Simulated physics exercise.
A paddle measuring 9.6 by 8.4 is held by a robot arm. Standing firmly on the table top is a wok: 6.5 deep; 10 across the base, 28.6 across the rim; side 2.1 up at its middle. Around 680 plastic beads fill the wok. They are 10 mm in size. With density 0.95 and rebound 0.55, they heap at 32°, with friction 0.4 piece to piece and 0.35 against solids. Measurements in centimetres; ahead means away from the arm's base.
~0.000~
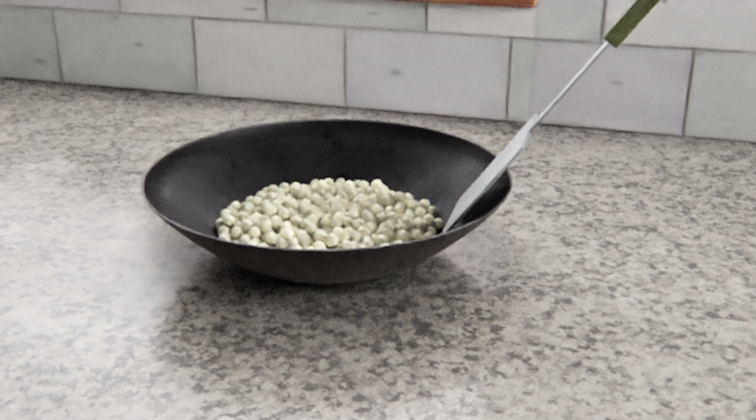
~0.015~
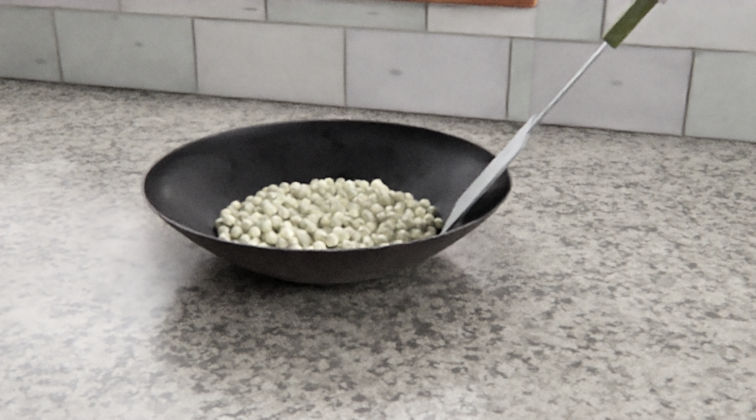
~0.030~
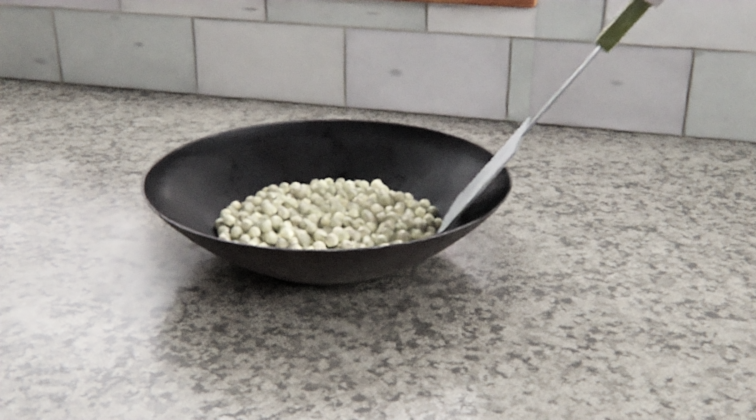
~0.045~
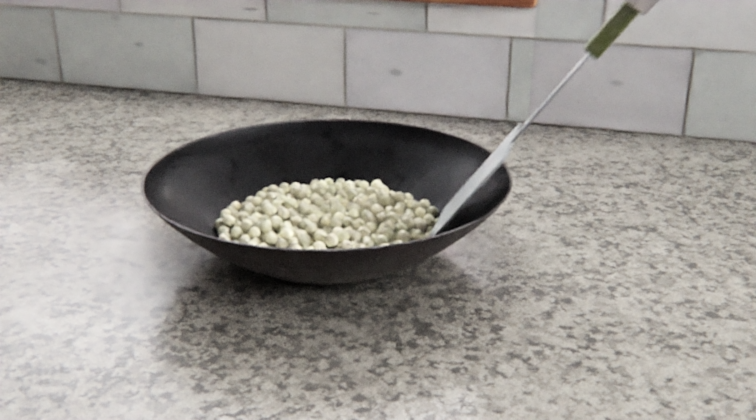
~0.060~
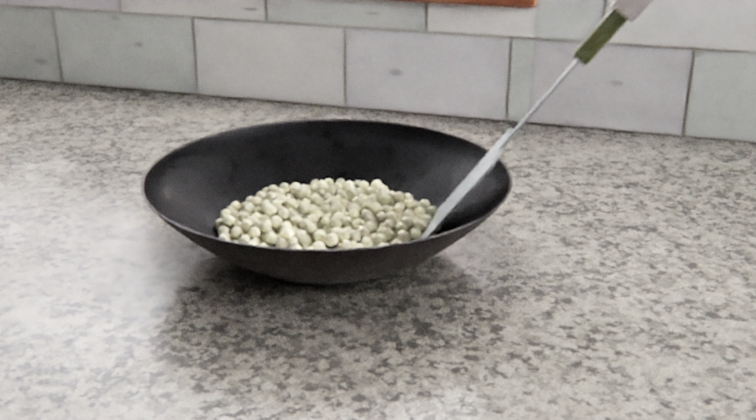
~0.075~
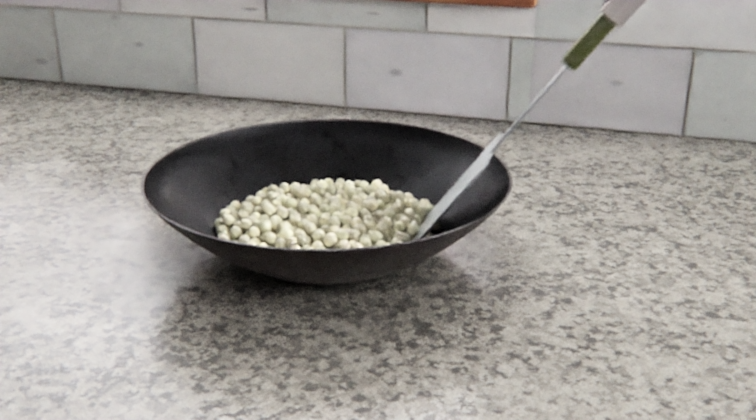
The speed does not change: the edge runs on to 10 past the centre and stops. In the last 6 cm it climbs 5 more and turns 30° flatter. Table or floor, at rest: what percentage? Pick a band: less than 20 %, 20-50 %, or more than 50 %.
It falls in the band less than 20 %.
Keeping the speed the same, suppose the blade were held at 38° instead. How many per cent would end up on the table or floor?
Result, estimated: 10 %.
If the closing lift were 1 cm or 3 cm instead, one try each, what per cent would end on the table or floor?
10 and 15 per cent.
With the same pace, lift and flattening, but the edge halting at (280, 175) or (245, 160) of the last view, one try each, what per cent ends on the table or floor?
0 % and 0 %.
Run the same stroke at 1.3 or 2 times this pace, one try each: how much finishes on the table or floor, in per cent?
Roughly 20 percent for the first try, 30 percent for the second.
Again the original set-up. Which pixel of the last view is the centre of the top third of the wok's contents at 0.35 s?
Roughly pixel (224, 176).
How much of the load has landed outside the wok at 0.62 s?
It comes to some 10 in a hundred.
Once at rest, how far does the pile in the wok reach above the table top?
Some 6.5 cm above the table.
After 0.21 s, sloping 54°, highest piece 6 above the table; 676 in the wok.
After 0.35 s, sloping 45°, highest piece 7 above the table; 676 in the wok.
After 0.62 s, sloping 24°, highest piece 7 above the table; 593 in the wok, 64 on the table or floor, 19 on the blade or in flight.
After 1.67 s, sloping 24°, highest piece 7 above the table; 593 in the wok, 83 on the table or floor.
In the end, 593 in the wok, 83 on the table or floor. That is 12 % on the table or floor.
